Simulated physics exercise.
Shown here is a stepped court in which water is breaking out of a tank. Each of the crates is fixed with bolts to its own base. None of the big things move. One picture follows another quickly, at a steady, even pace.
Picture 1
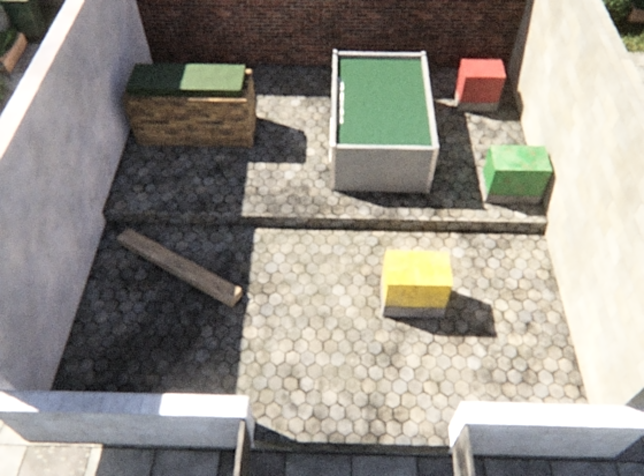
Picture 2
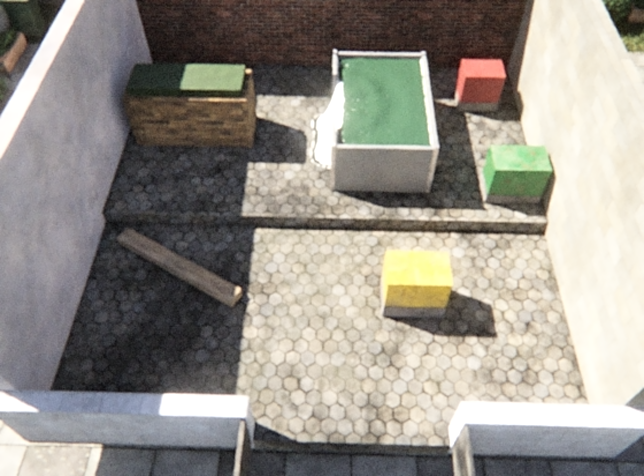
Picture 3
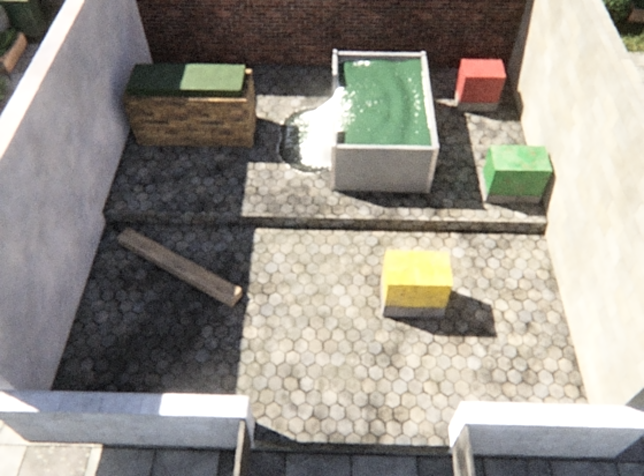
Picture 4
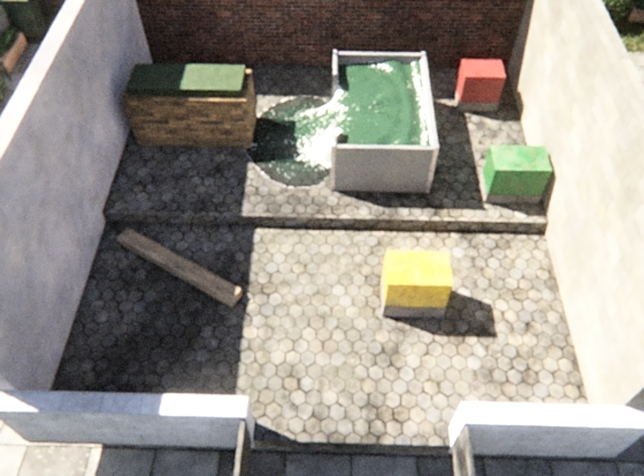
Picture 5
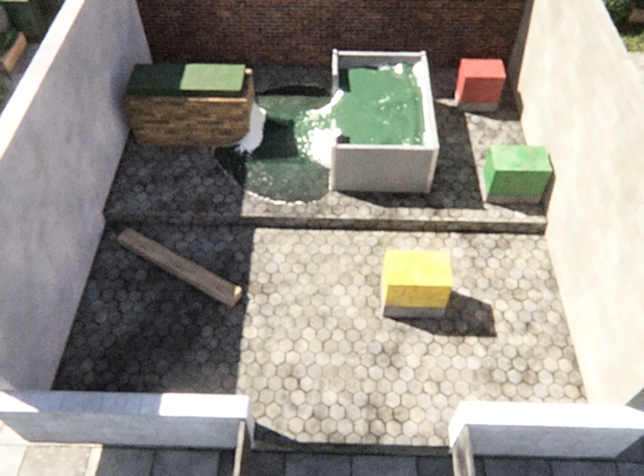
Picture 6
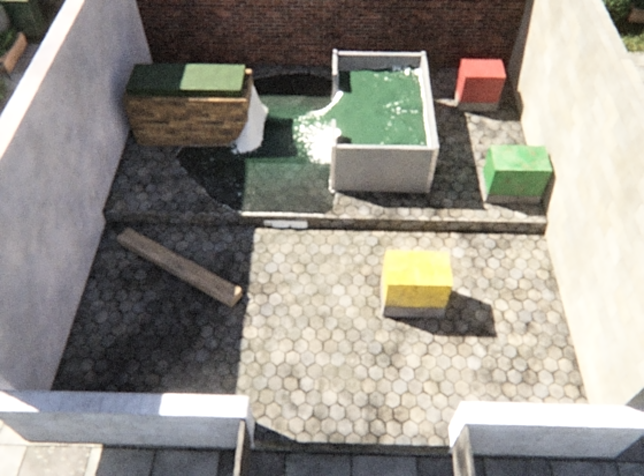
Green water pours out the left side of a tank and spreads leftward across the paving.
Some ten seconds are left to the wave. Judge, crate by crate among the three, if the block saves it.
Red crate: Block saves it; yellow crate: Block saves it; green crate: Block saves it.
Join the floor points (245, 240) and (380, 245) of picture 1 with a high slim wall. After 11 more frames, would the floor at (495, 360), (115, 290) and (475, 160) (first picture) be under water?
In that order: Clear, covered, clear.
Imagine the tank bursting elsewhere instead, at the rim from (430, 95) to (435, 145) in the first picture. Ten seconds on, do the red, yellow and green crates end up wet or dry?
As it turns out, the red crate is swamped, the yellow crate stays unwetted, and the green crate is swamped.
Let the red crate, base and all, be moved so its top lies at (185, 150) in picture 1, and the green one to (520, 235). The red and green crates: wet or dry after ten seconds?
Briefly, the red one gets flooded and the green one stays clear.
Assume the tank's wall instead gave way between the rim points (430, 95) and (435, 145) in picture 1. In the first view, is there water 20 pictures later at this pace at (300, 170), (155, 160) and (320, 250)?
In order: Spared, spared, swamped.
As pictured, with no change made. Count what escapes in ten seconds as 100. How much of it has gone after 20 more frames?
About 0 %.
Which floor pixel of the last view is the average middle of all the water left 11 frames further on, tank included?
Near (287, 143).
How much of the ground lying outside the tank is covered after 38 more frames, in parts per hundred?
My estimate is close to 80 per cent.
A moment on, water covers 30 % of the floor; the red crate not reached, the yellow crate not reached, the green crate not reached.
Next, water covers 40 % of the floor; the red crate not reached, the yellow crate not reached, the green crate not reached.
Then, water covers 55 % of the floor; the red crate water round its plinth, the yellow crate not reached, the green crate not reached.
Later, water covers 80 % of the floor; the red crate water round its plinth, the yellow crate water round its plinth, the green crate not reached.
In the end, water covers 95 % of the floor; the red crate stayed above the water, the yellow crate stayed above the water, the green crate stayed above the water.
